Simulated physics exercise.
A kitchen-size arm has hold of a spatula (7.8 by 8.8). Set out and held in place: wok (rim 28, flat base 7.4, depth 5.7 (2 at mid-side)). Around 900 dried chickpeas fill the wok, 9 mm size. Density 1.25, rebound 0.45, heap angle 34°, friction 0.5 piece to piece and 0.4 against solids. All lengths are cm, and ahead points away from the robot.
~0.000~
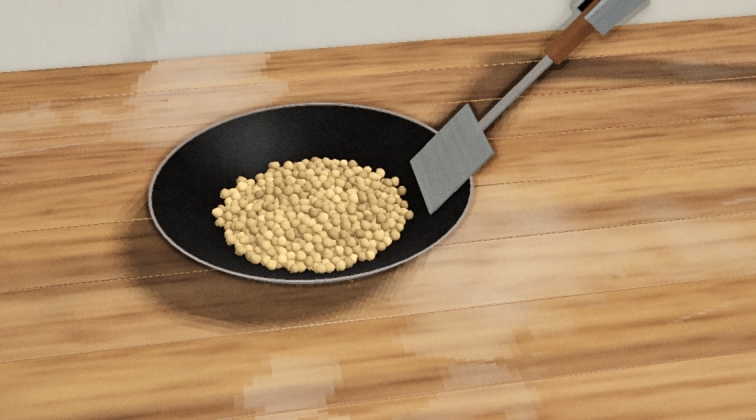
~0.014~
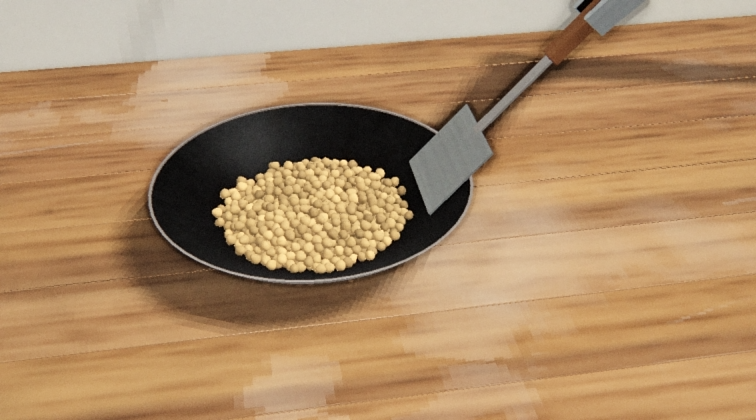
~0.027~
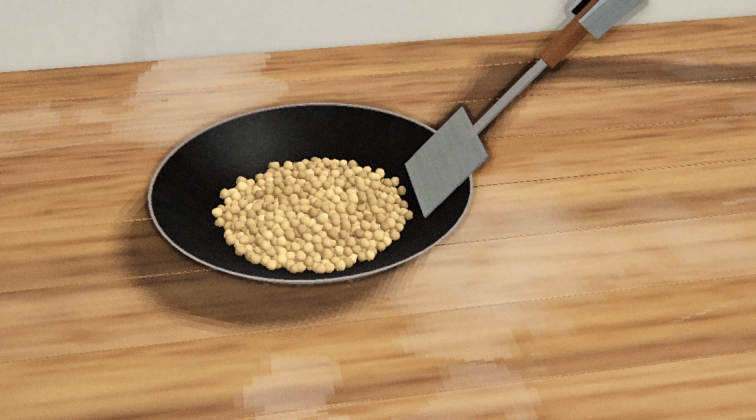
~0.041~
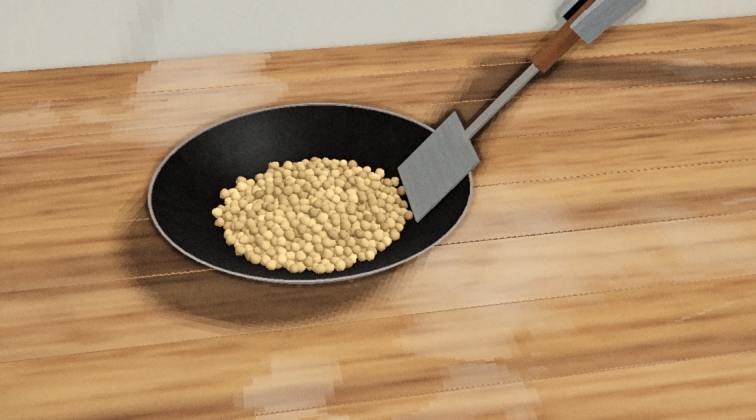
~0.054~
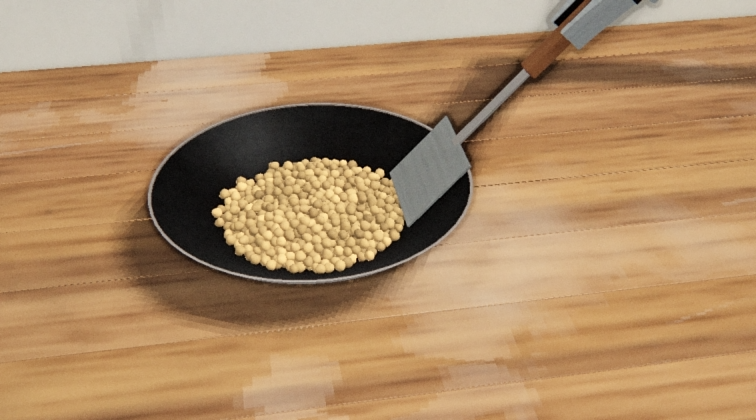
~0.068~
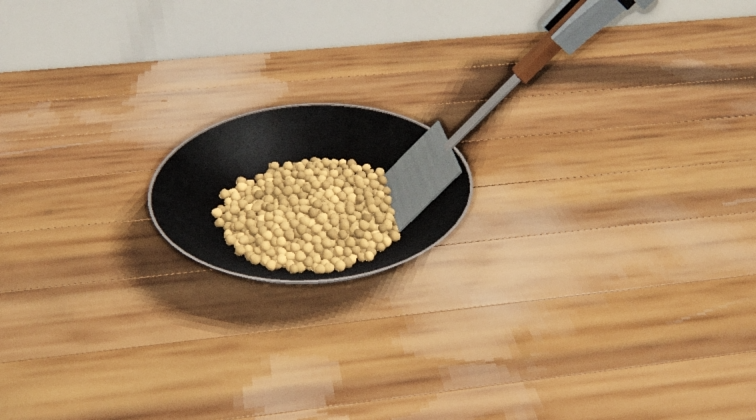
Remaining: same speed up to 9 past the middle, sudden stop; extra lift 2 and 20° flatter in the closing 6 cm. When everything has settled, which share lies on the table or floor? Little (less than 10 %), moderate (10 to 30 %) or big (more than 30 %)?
Share on the table or floor: Moderate (10 to 30 %).
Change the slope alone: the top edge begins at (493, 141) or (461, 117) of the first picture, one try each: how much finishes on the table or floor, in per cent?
About 15 and 20 per cent.
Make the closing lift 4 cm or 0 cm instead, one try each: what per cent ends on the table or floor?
Some 20 and 15 per cent.
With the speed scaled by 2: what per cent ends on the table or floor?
About 45 per cent.
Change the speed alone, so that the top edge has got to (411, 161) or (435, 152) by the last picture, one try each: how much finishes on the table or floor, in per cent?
About 50 and 35 per cent.
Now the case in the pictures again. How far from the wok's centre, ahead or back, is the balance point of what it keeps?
Some 5.0 cm ahead.
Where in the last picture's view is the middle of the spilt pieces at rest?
At about (106, 248).
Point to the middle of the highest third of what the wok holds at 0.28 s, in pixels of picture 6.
Near (224, 196).
After 0.18 s, sloping 47°, highest piece 5 above the table; 900 in the wok.
After 0.28 s, sloping 41°, highest piece 7 above the table; 900 in the wok.
After 0.54 s, sloping 27°, highest piece 8 above the table; 750 in the wok, 134 on the table or floor, 16 on the blade or in flight.
After 1.59 s, sloping 27°, highest piece 7 above the table; 747 in the wok, 153 on the table or floor.
At rest, 747 in the wok, 153 on the table or floor. That is 17 % on the table or floor.
